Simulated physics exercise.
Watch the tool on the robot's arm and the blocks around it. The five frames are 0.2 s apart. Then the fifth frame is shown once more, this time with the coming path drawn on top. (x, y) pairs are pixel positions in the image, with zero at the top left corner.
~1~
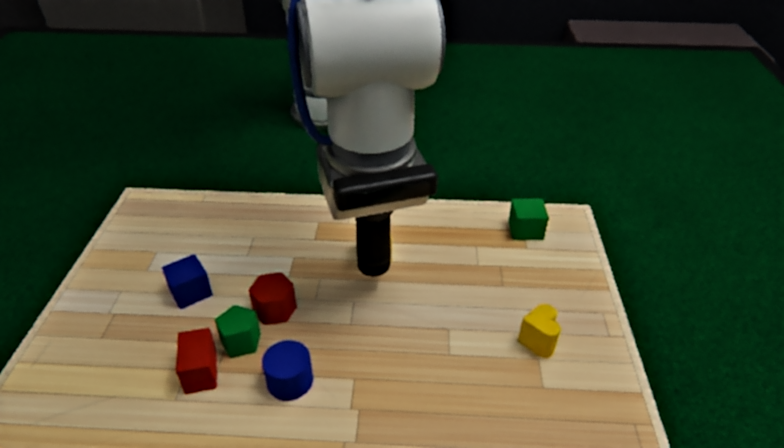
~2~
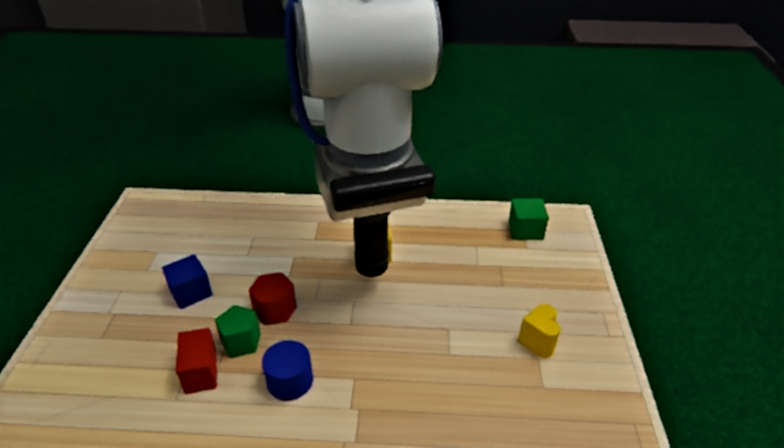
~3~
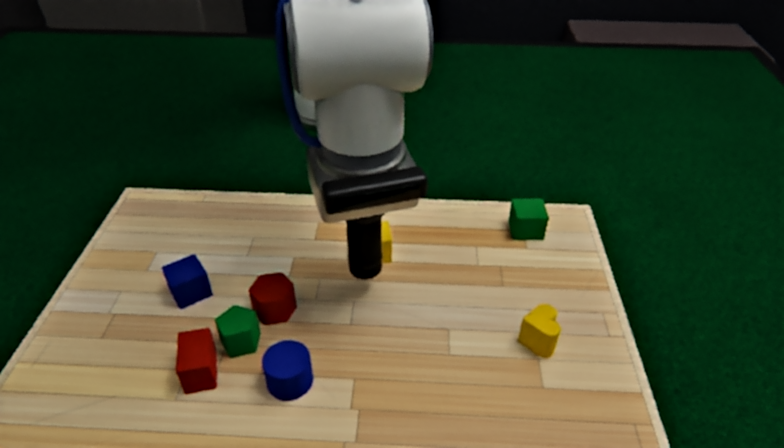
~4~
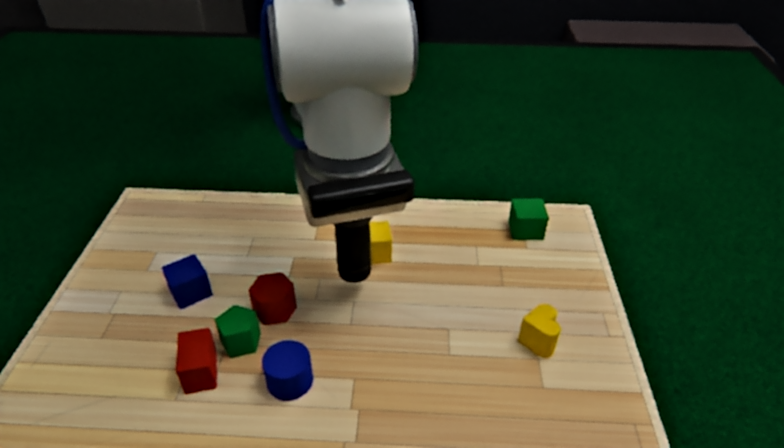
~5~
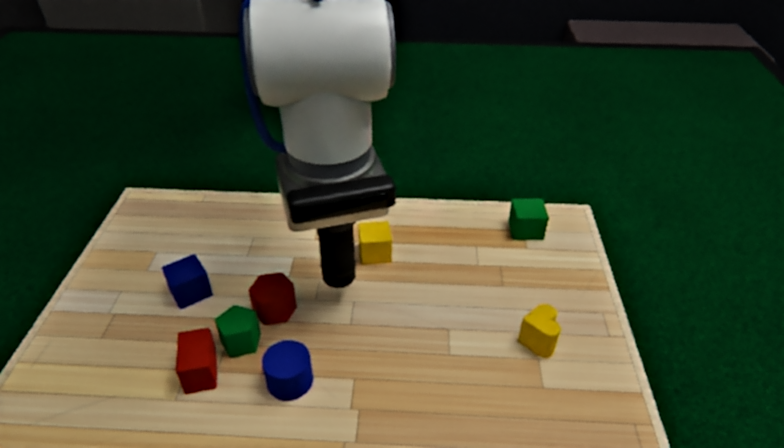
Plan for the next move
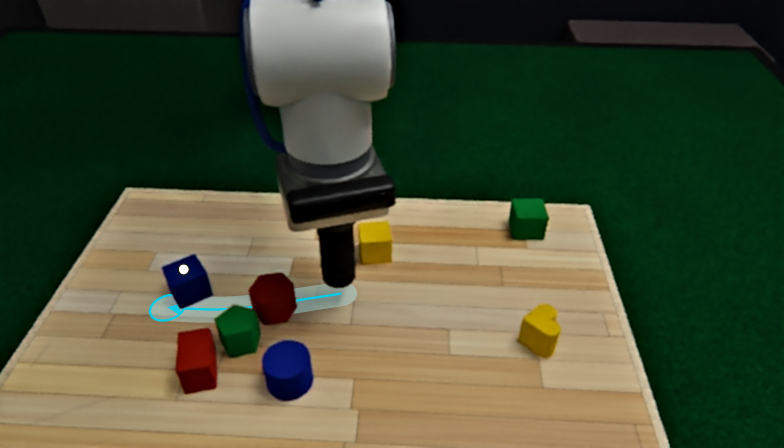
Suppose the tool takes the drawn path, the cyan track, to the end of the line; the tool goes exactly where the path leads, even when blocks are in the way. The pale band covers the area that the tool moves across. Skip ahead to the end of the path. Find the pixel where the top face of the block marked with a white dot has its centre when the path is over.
About (167, 260).
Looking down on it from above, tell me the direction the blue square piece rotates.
From above, it turns clockwise.
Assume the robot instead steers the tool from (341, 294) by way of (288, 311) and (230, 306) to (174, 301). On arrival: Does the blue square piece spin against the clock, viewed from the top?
No, that is not how it ends up.
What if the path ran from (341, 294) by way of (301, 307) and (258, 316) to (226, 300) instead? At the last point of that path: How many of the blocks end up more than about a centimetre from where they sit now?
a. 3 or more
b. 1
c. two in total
The answer is c.
Drawn move, from (341, 294) via (255, 307), ending at (168, 308); the dot is on the blue square piece.
What follows on the original path. One third of the way, tool (280, 286); green pentagonal block (230, 323), turned 15° anticlockwise; red six-sided block (243, 293).
Two thirds of the way, tool (220, 293); green pentagonal block (228, 325), turned 25° anticlockwise; red six-sided block (181, 304).
At the end, tool (161, 291); blue square piece (167, 260), turned 35° clockwise; green pentagonal block (228, 325), turned 25° anticlockwise; red six-sided block (149, 314), turned 45° anticlockwise; yellow square piece still.
